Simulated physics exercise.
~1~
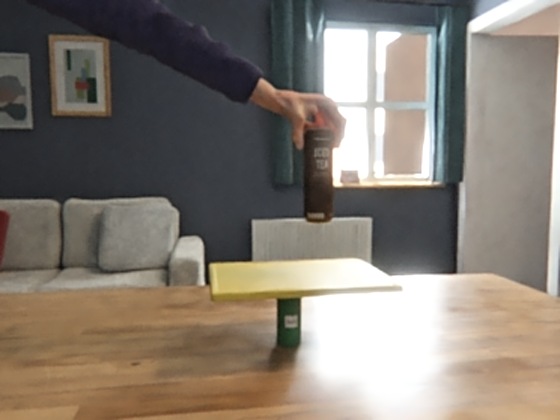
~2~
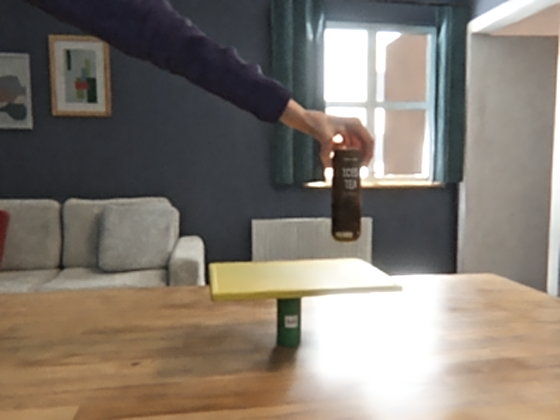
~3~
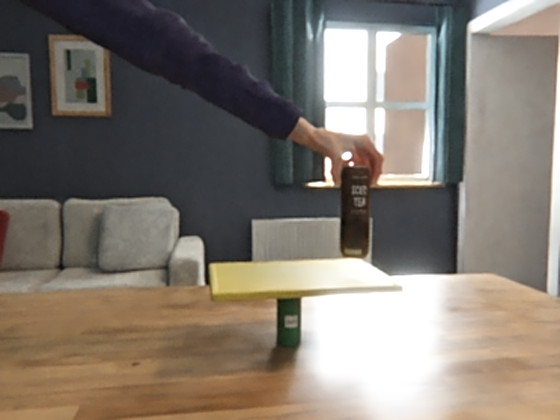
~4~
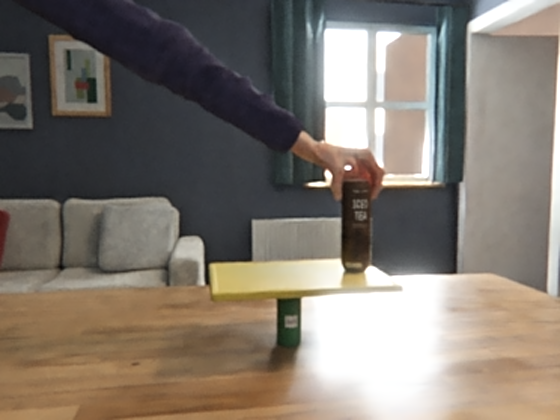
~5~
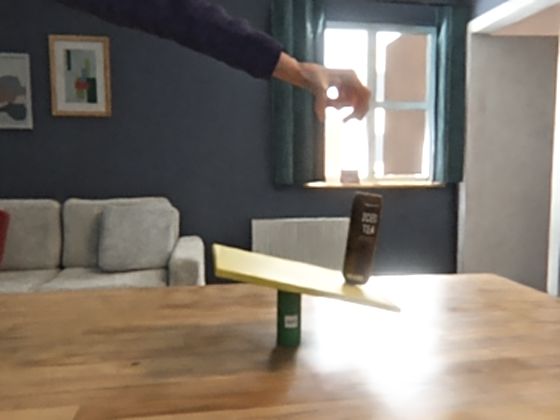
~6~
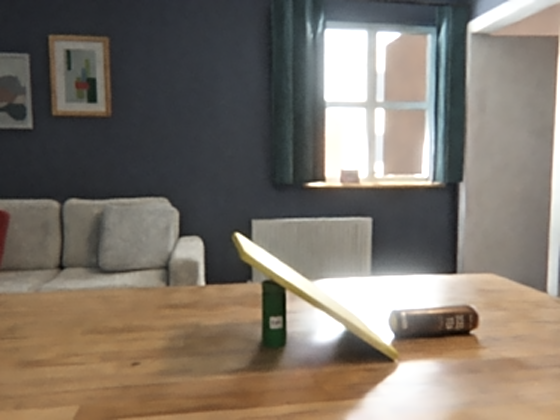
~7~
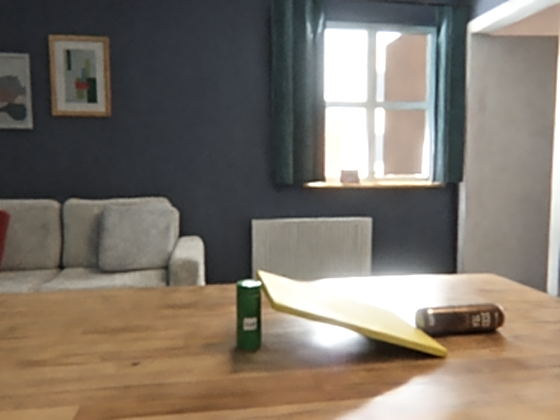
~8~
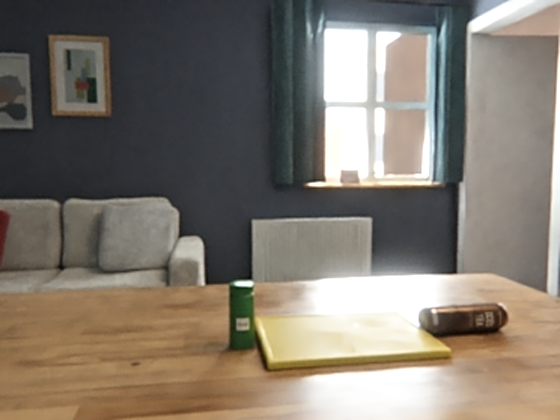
A yellow board lies balanced on an upright green container on a wooden table, seen from a fixed spot facing a dark-walled living room with a grey sofa at left and a bright window at right. A hand in a dark purple sleeve carries a dark brown can rightward and lowers it onto the board's right end. The hand lets go and draws back as the board tips down to the right and the can leans. The can topples onto the table, while the board slides down off the container, which shifts left. Finally, the green container still stands at left, the board lies flat beside it, and the can rests on its side at right.
